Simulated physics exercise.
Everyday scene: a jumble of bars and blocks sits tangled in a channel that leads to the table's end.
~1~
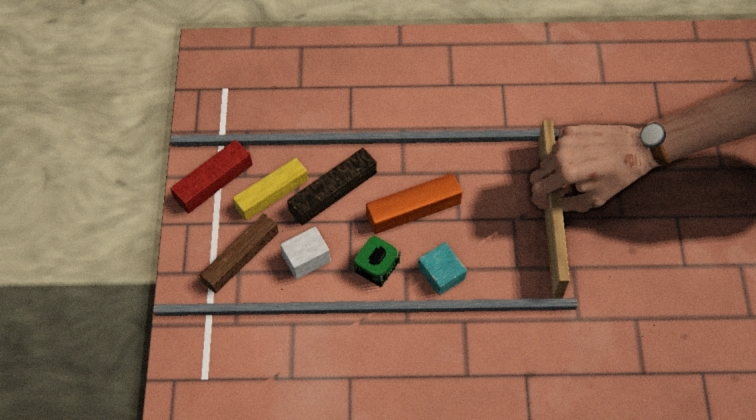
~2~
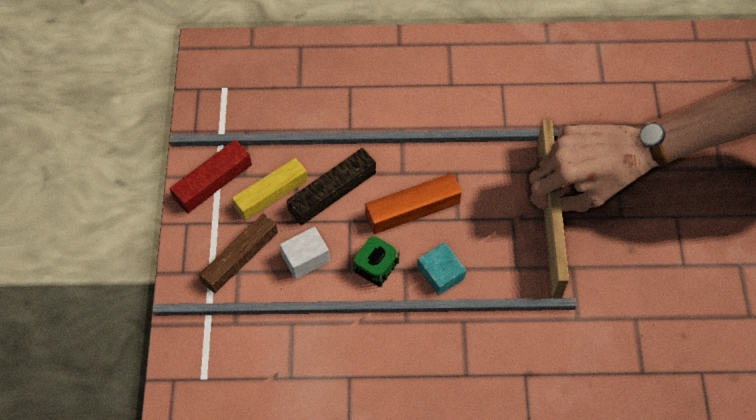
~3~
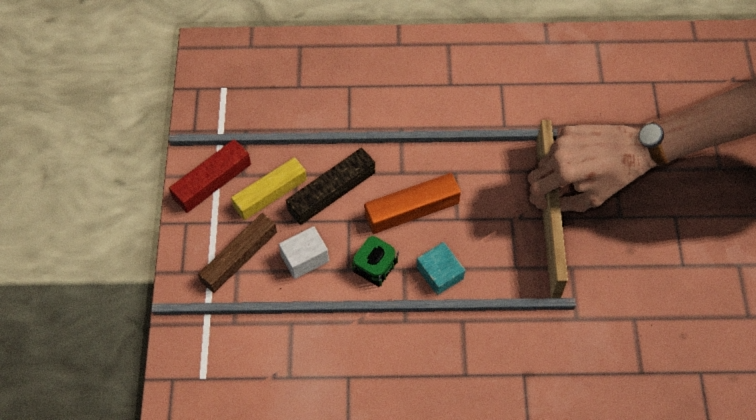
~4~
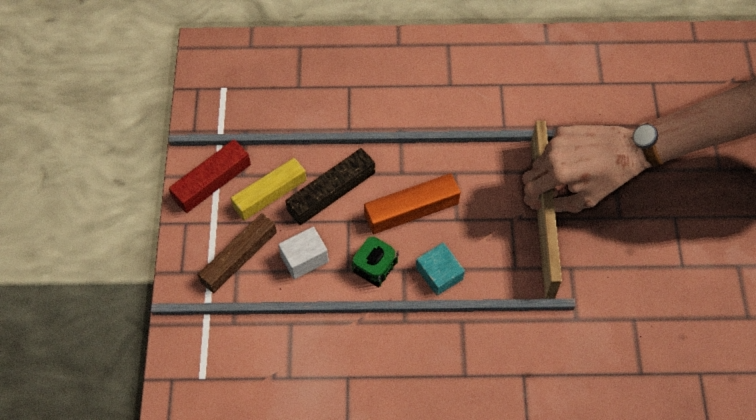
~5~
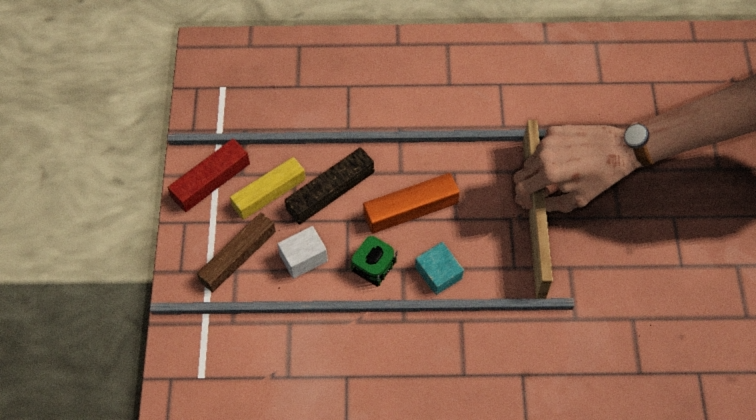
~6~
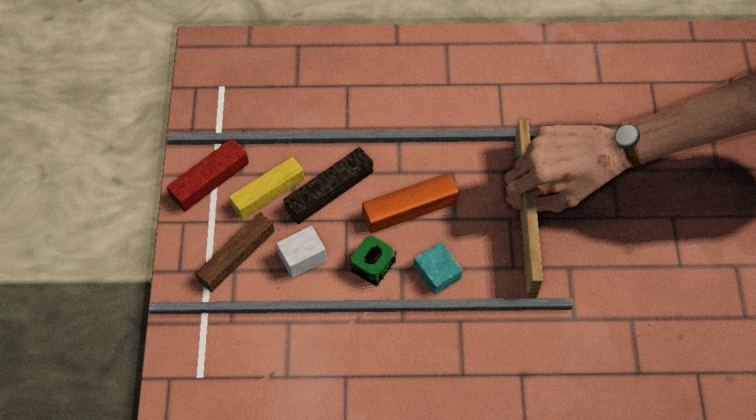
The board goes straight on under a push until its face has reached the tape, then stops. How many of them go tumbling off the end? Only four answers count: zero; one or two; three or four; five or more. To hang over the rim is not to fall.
Three, or four.
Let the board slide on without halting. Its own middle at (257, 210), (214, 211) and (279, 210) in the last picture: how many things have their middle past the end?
Per position: 1 / 3 / 0.
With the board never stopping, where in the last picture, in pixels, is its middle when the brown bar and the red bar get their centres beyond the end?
With the brown bar it sits around (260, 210), with the red bar around (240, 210).
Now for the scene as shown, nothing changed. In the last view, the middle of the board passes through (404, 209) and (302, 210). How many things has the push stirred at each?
At the first spot 3, then 7.
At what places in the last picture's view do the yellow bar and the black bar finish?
Looks like one lands around (165, 173), and the other around (171, 192).
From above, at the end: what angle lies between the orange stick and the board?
About 45°.
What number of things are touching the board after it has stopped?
Looks like 3 of them, all told.
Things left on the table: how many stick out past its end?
The total here is 4.
Soon after, none off yet; red bar at rest near (208, 175); brown bar at rest near (236, 252); yellow bar at rest near (267, 188).
After that, none off yet; red bar at rest near (208, 175); brown bar moving near (230, 252); yellow bar at rest near (266, 187).
And then, none off yet; red bar displaced a little near (179, 171); brown bar displaced about its own width near (151, 257); yellow bar displaced about its own width near (207, 174).
In the end, the number that fall off is three or four; gone, white block, brown bar and red bar.
